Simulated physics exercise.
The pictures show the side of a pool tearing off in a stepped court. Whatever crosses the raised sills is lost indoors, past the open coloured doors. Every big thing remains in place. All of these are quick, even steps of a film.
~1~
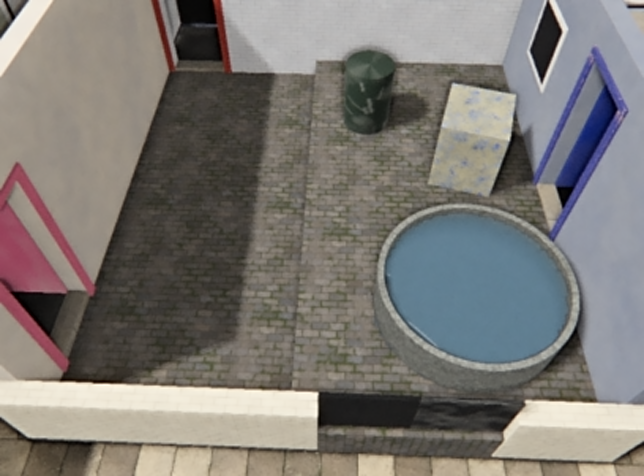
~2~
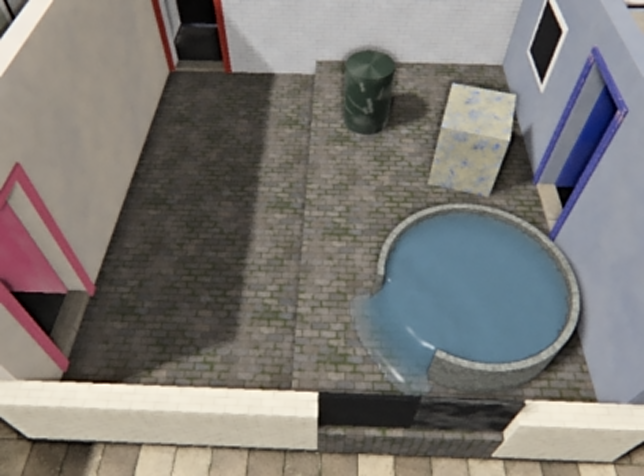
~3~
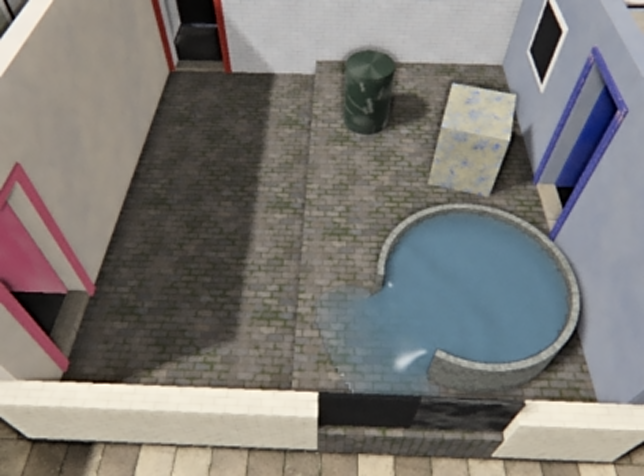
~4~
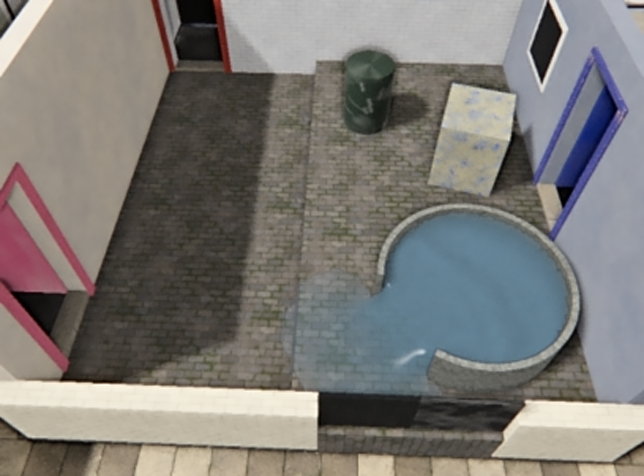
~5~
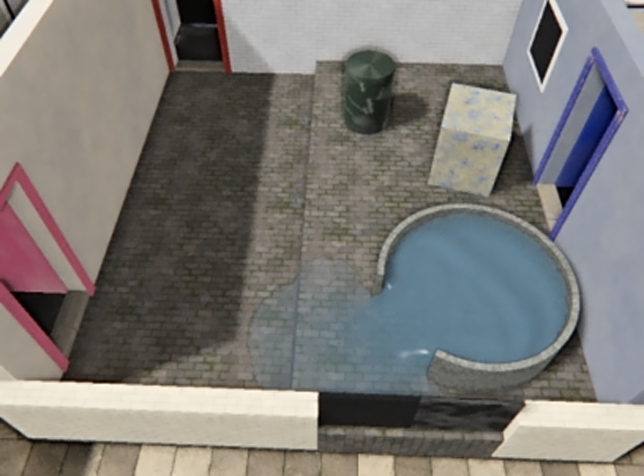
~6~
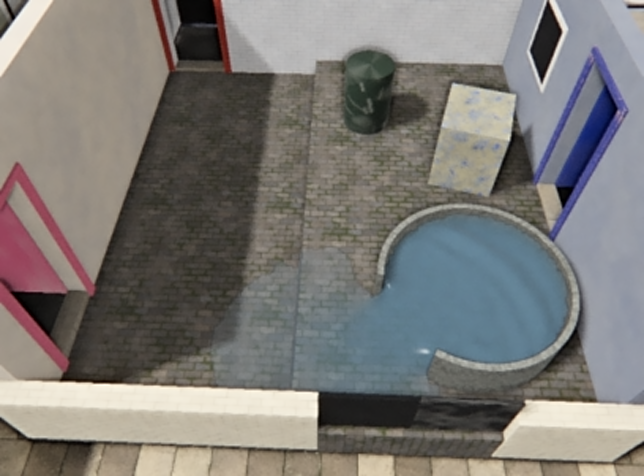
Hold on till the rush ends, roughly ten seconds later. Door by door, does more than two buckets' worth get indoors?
Door by door: Red door - yes; pink door - yes; blue door - no.
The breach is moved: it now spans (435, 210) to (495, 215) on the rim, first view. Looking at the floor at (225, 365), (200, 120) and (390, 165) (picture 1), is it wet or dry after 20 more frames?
In turn: Untouched, swamped, swamped.
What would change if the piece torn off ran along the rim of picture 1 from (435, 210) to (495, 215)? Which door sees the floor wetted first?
The door marked blue.
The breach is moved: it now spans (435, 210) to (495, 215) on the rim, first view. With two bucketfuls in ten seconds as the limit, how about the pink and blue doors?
I'd expect the pink one to stay beneath the mark and the blue one to get past the mark.
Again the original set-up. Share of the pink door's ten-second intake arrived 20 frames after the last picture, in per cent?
It comes to around 70 percent of the ten-second total.
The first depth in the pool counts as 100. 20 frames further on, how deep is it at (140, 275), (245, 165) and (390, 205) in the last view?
About 30 per cent, then 0 per cent, then 0 per cent.
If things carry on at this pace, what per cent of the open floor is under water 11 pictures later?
Near 25 in a hundred.
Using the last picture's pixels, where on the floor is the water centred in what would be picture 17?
Centre point: Around (350, 329).
A moment on, water covers 20 % of the floor; the red door not reached, the pink door not reached, the blue door not reached.
Next, water covers 25 % of the floor; the red door not reached, the pink door under two buckets in, the blue door not reached.
Then, water covers 35 % of the floor; the red door not reached, the pink door far over two buckets in, the blue door not reached.
Later, water covers 60 % of the floor; the red door under two buckets in, the pink door far over two buckets in, the blue door wet at the sill, nothing in.
In the end, water covers 65 % of the floor; the red door over two buckets in, the pink door far over two buckets in, the blue door wet at the sill, nothing in.
